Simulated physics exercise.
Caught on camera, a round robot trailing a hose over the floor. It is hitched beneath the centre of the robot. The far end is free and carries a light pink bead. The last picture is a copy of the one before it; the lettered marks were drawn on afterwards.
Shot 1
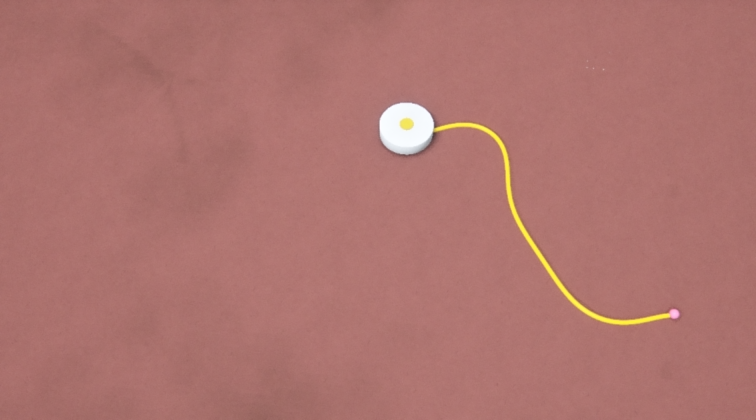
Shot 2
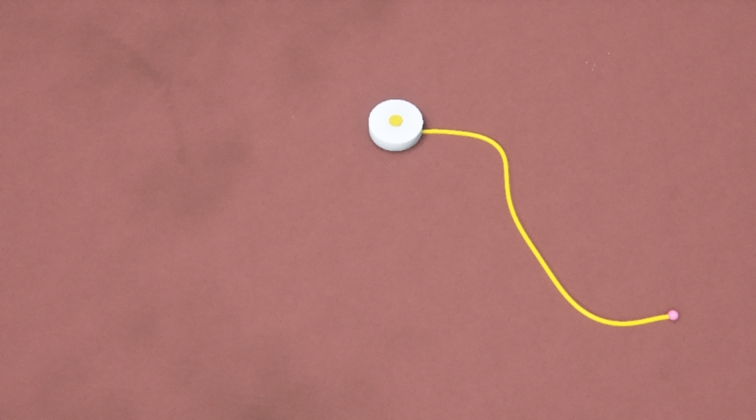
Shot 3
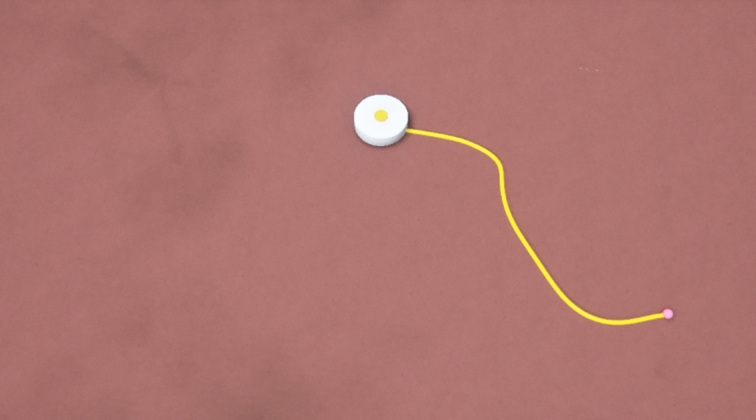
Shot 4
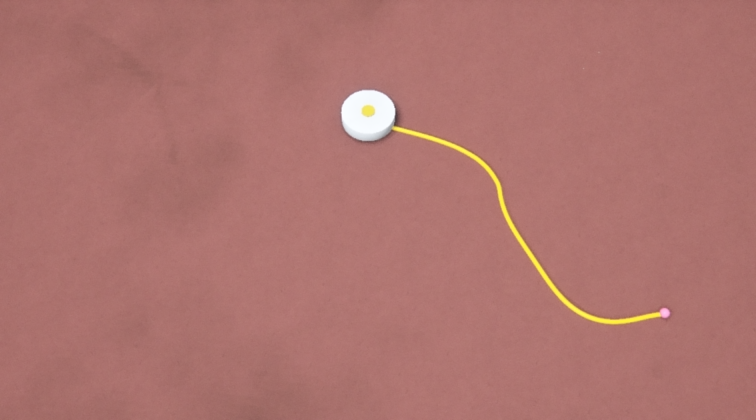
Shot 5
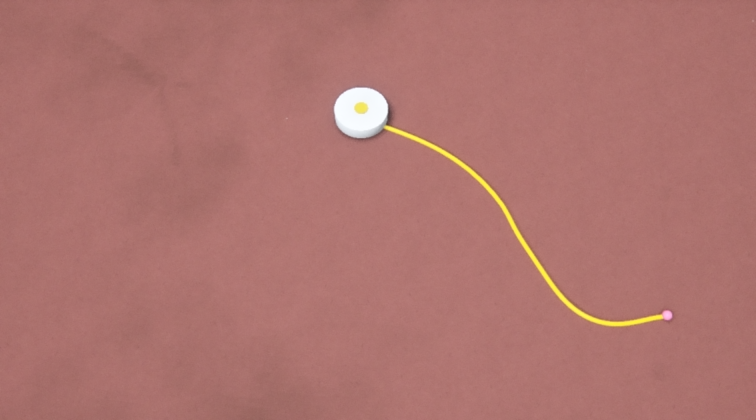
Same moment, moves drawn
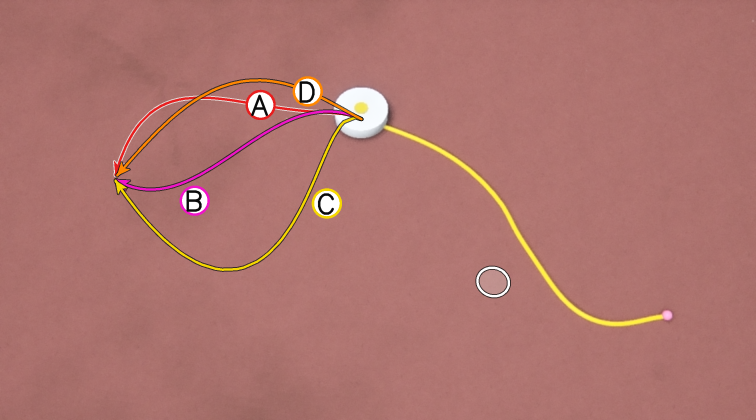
The clip shows a round white robot with a yellow dot on top moving a short way up and left across a reddish floor, drawing the near part of its curved yellow hose straighter while the pink-beaded end barely shifts.
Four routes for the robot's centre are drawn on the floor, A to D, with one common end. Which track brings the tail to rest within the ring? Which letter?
The end stops on the ring with C.
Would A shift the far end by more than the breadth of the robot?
Yes.
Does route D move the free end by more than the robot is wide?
On that route, yes.
On the marked copy, A from (361, 119) via (217, 98) to (115, 175); B from (361, 119) via (243, 147) to (116, 180); C from (361, 119) via (263, 258) to (115, 180); D from (361, 119) via (228, 85) to (117, 176); the ring at (493, 282).
With C. Early on, robot (295, 214), middle of the hose (493, 226), free end (665, 316).
Further on, robot (174, 244), middle of the hose (383, 271), free end (589, 297).
At the end, robot (112, 174), middle of the hose (294, 248), free end (493, 281); the free end is on the ring.
As for the rest, A leaves the free end at (484, 223); B leaves the free end at (503, 240); D leaves the free end at (489, 219).
